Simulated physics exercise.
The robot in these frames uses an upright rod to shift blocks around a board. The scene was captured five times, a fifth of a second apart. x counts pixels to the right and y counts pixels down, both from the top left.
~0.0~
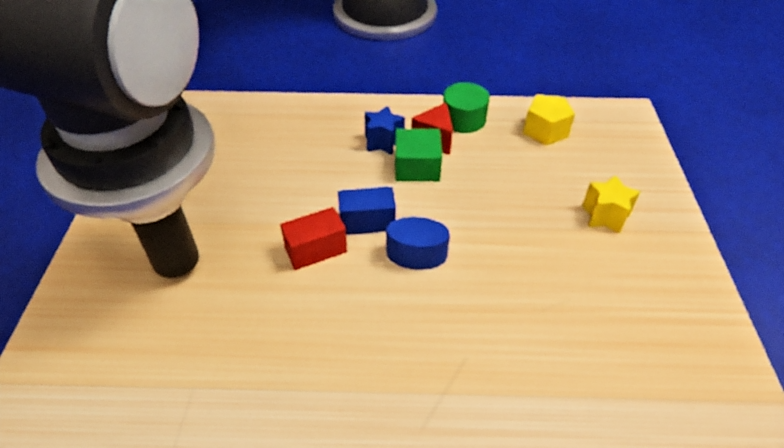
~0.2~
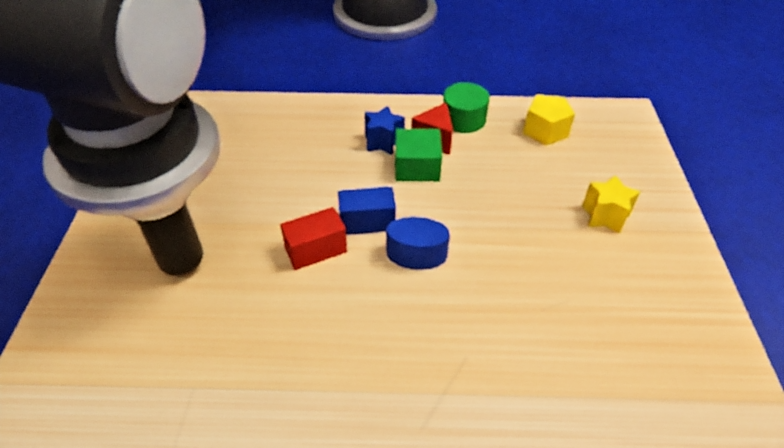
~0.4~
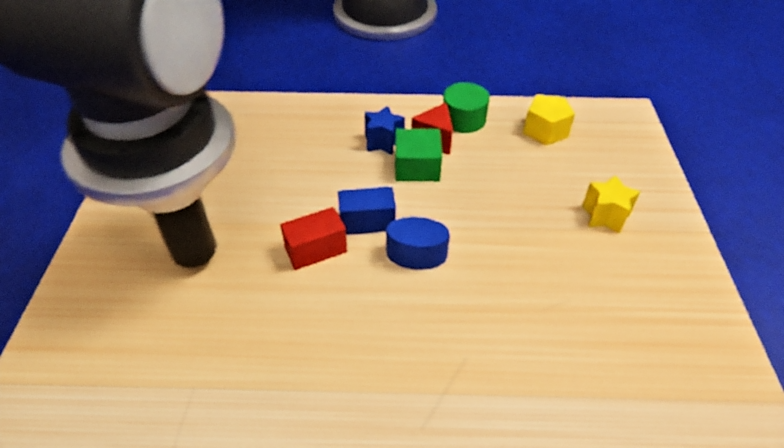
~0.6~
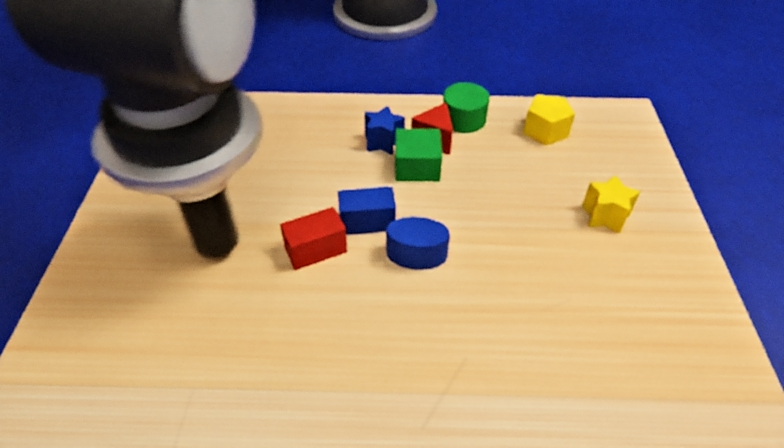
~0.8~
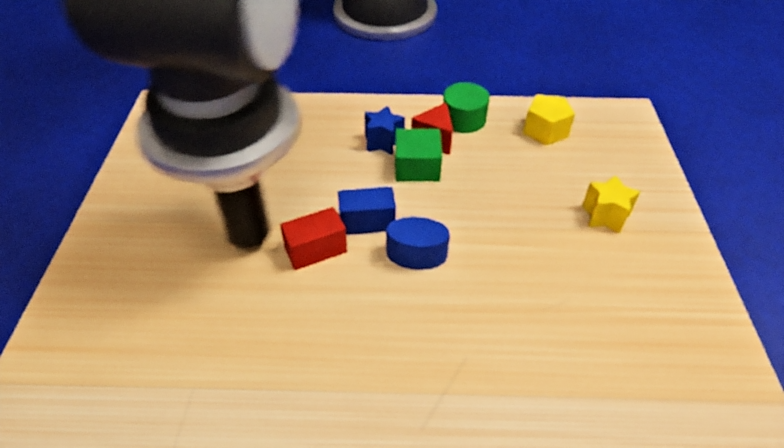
The video shows a robot arm with an upright black rod moving rightward and slightly away across the left side of a wooden board, nearing a red block, while the red, blue, green and yellow blocks stay still.
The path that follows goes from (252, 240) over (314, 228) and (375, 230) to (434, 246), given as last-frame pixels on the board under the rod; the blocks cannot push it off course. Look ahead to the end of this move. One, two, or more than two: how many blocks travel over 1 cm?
I think three or more will be displaced.
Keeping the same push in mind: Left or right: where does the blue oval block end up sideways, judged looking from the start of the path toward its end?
It moves over to the right.
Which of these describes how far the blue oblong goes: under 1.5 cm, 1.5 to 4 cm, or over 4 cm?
It shifts by more than 4 cm.
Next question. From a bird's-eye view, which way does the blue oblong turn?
Seen from above, its turn is counter-clockwise.
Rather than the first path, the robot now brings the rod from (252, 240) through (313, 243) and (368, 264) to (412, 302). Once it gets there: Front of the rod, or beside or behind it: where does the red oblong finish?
I think the rod keeps pushing the red oblong along right to the end.
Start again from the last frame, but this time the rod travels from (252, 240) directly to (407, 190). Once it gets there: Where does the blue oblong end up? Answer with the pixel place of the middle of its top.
It is going to be at (432, 196).
The first path, step by step. One third of the way, rod at (313, 221); red oblong at (323, 233).
Two thirds of the way, rod at (376, 223); red oblong at (329, 237); blue oblong at (424, 194), turned 20° anticlockwise.
At the end, rod at (435, 238); red oblong at (329, 237); blue oblong at (459, 190), turned 55° anticlockwise; blue oval block at (467, 254); green square piece in place.
